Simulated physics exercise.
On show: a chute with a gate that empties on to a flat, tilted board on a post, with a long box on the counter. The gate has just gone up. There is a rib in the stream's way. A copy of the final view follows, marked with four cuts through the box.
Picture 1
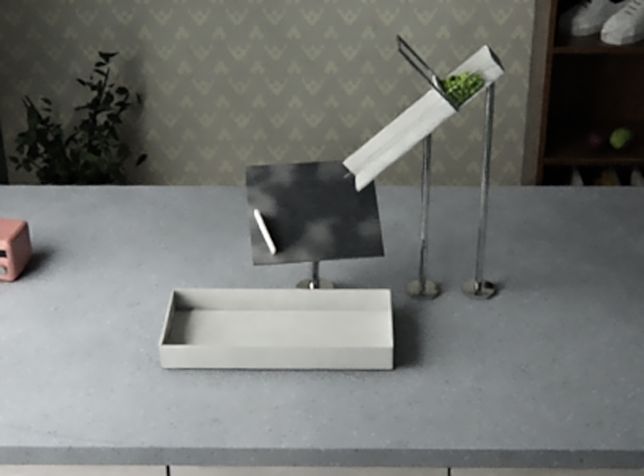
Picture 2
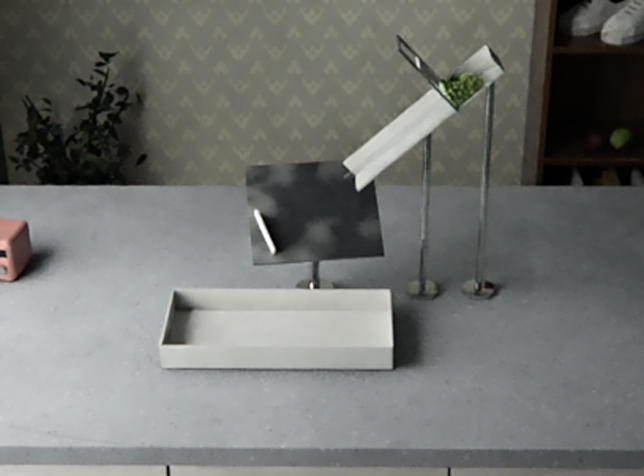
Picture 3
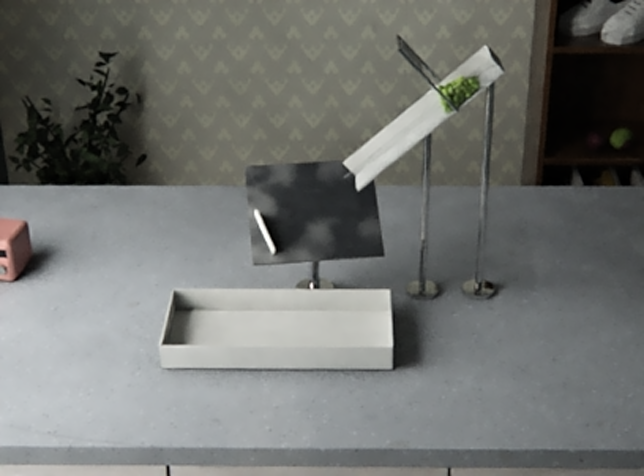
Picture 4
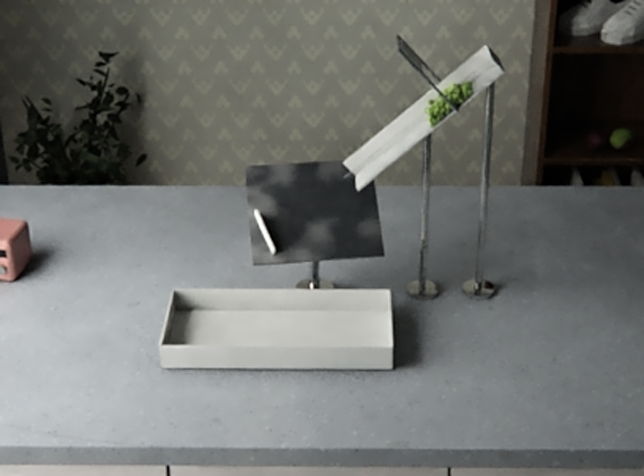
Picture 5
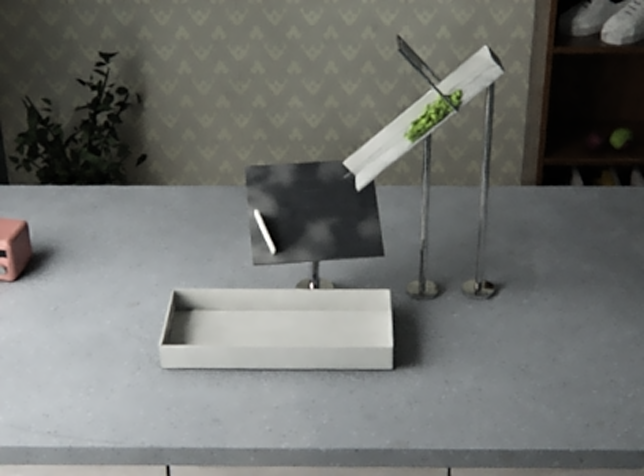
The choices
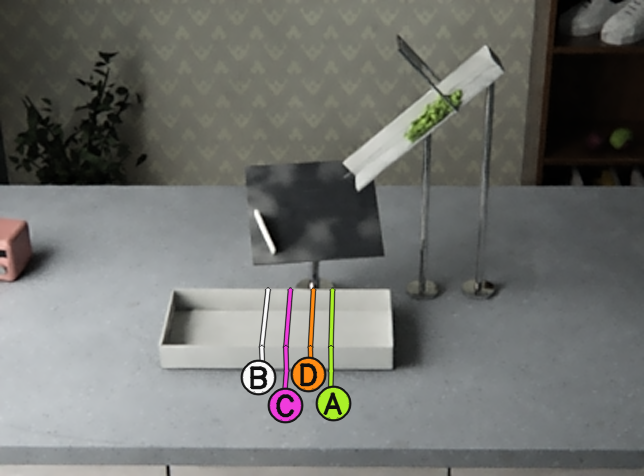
In this clip, a pile of small green pieces sits high in a pale, sloping chute beside a raised gate, then slides down to the left, spreading out along the chute above a tilted dark board and an empty box.
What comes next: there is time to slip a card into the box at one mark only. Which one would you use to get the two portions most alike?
The answer is line C.
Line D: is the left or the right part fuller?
More lands on the left.
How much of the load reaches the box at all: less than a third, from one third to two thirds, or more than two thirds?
More than two thirds.
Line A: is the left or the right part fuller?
Left.
On the marked copy, line A crosses the front rim at (331, 346); line B crosses the front rim at (261, 346); line C crosses the front rim at (285, 346); line D crosses the front rim at (310, 346).
With A, of what is caught, almost all on the left of the divider, about a tenth on the right.
With B, of what is caught, about a tenth on the left of the divider, almost all on the right.
With C, of what is caught, roughly half on the left of the divider, roughly half on the right.
With D, of what is caught, almost all on the left of the divider, about a tenth on the right.
